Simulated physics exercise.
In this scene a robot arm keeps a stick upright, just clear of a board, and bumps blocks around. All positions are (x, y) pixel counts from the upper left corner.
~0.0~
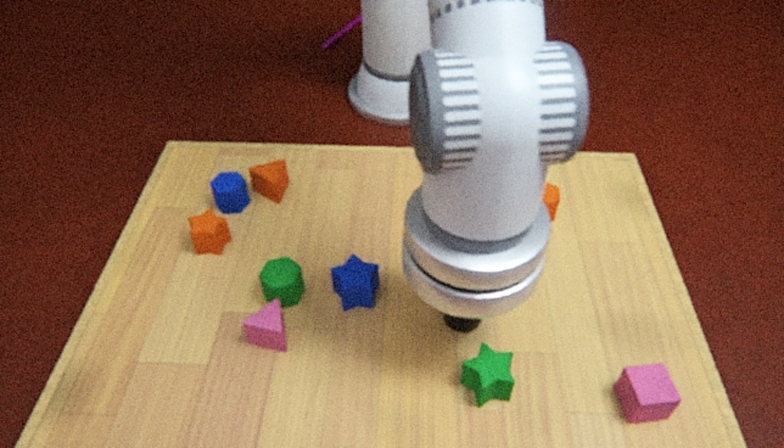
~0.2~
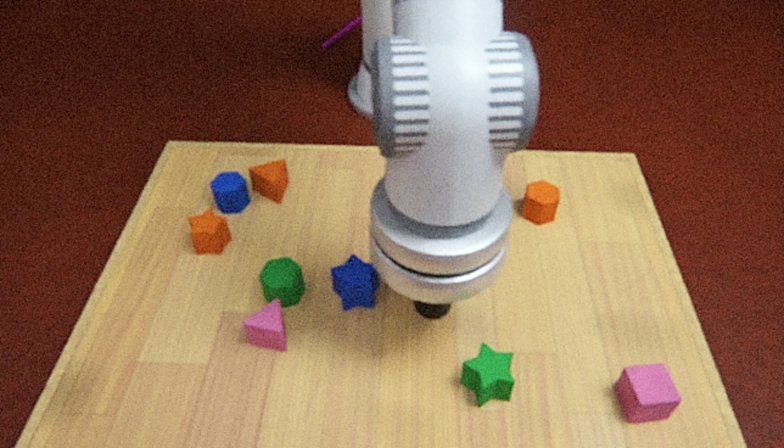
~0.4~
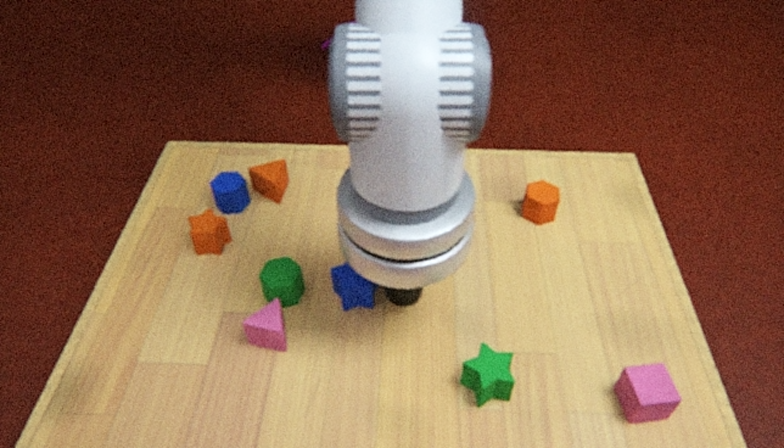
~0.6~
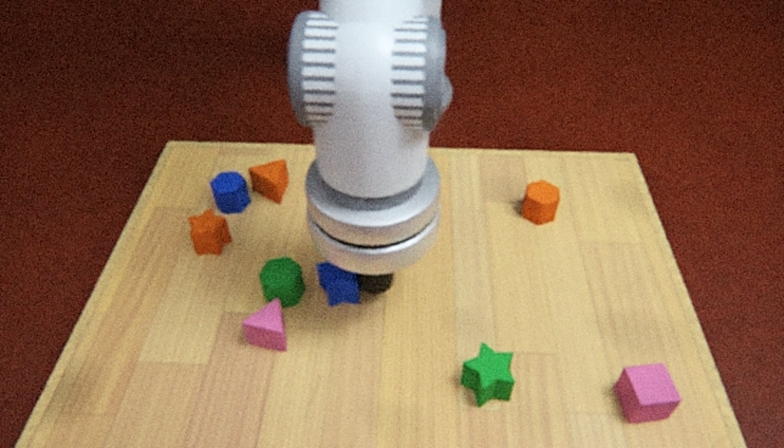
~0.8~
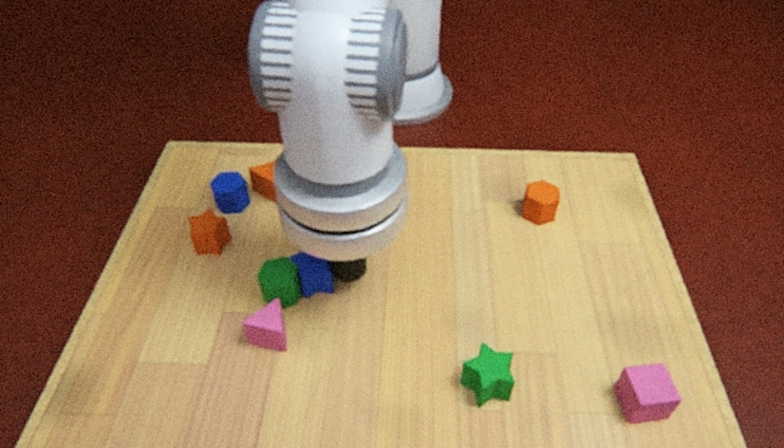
On a wooden board, a white robot arm moving left and pushing a blue star block against a green six-sided block.
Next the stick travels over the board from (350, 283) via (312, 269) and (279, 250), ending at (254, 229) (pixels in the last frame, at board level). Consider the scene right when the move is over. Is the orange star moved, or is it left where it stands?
It will be resting on its spot.
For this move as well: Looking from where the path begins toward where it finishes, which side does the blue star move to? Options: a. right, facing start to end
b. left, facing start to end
The answer is b.
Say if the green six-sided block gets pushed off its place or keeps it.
It gets moved.
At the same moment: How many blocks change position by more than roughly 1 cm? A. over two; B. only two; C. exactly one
B.
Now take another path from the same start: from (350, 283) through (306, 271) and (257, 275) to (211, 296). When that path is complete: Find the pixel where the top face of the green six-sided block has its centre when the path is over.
The point I'd pick in the picture is (192, 305).
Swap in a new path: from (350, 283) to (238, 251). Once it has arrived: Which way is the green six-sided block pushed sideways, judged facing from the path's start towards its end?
It heads left.
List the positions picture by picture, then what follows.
In the first frame, stick tip (463, 317); block tops, orange star (205, 221); green six-sided block (280, 271); blue star (355, 272).
In the second frame, stick (433, 305); blocks unchanged.
In the third frame, stick (404, 292); blocks unchanged.
In the fourth frame, stick (376, 280); blue star partly hidden.
In the fifth frame, stick (349, 269); orange star (205, 221); green six-sided block (278, 271); blue star (314, 258).
The first path, step by step. One third of the way, stick (308, 254); green six-sided block (244, 272), turned 55° anticlockwise; blue star (272, 246).
Two thirds of the way, stick (275, 235); green six-sided block (235, 273), turned 80° anticlockwise; blue star (242, 239), turned 35° anticlockwise.
At the end, stick (251, 214); orange star in place; green six-sided block (235, 273), turned 80° anticlockwise; blue star (235, 237), turned 65° anticlockwise.
